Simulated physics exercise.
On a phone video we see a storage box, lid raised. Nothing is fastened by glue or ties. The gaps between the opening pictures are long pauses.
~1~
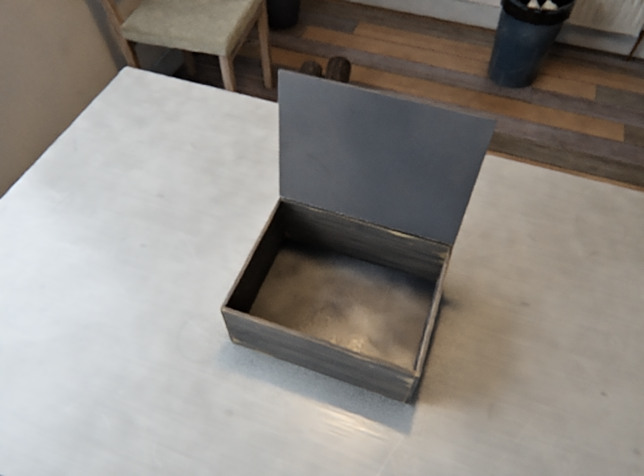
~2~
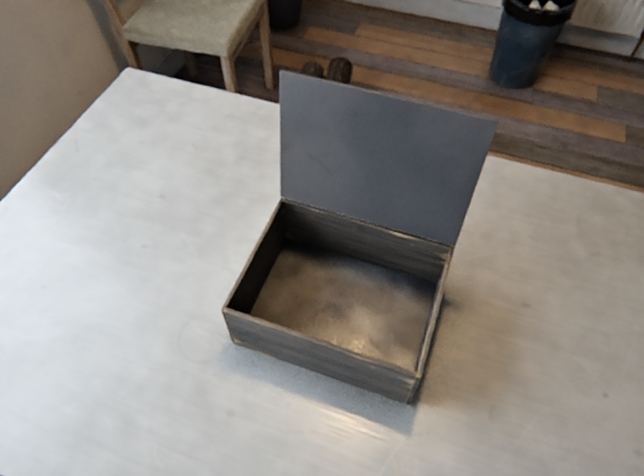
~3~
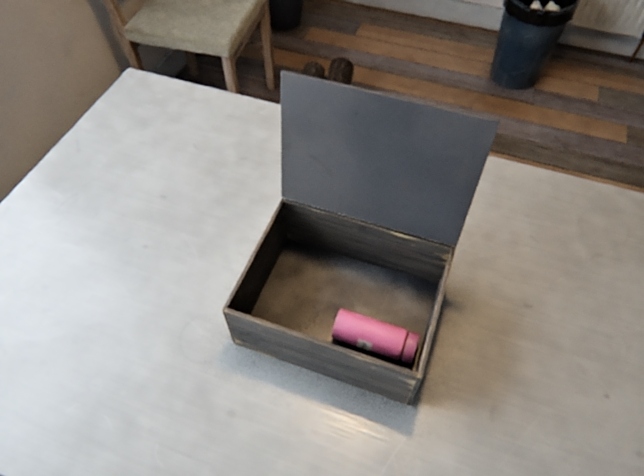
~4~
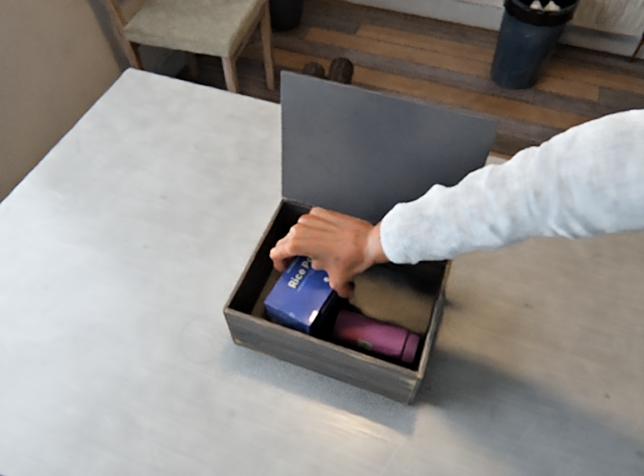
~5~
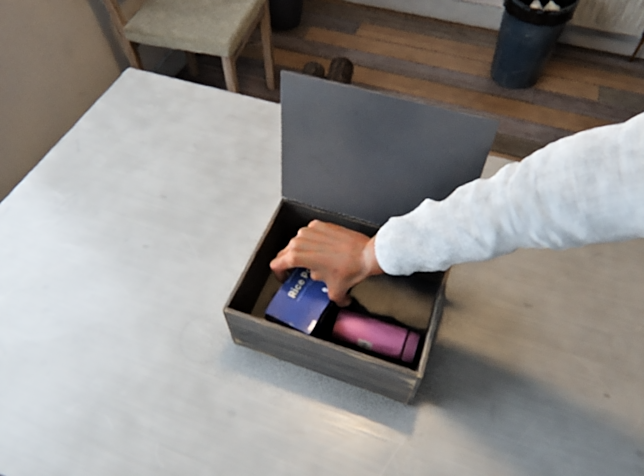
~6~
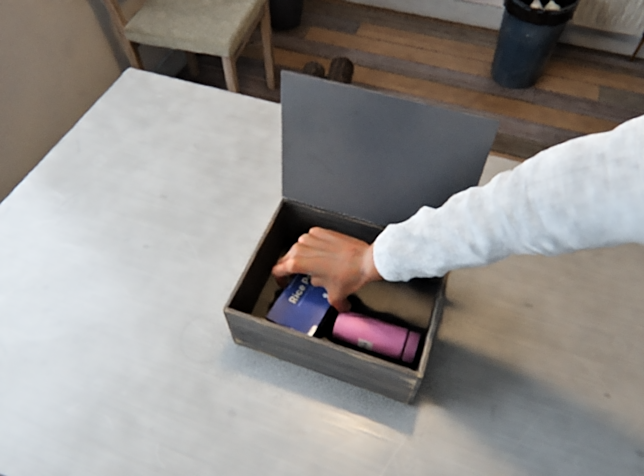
Hand in a white sleeve lowering a blue carton into an open grey box beside a pink shaker, still gripping it.
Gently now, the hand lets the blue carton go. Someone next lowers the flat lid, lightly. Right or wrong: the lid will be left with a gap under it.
Wrong, it closes.
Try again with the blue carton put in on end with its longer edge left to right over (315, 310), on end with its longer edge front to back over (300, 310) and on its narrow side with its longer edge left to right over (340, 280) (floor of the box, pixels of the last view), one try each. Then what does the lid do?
Well, first time it won't go down, second time it won't go down, and third time it goes down fine.
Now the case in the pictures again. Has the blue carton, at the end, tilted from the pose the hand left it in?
At the finish it holds its orientation.
Then, 1.20 s on from there, lid starting down.
Then, 1.60 s on from there, lid 57° above the rim.
Then, 1.80 s on from there, lid 36° above the rim.
Then, 2.00 s on from there, lid 10° above the rim.
In the end, lid shut; both unmoved. At the end, from the last picture's camera, blue carton near (314, 296).
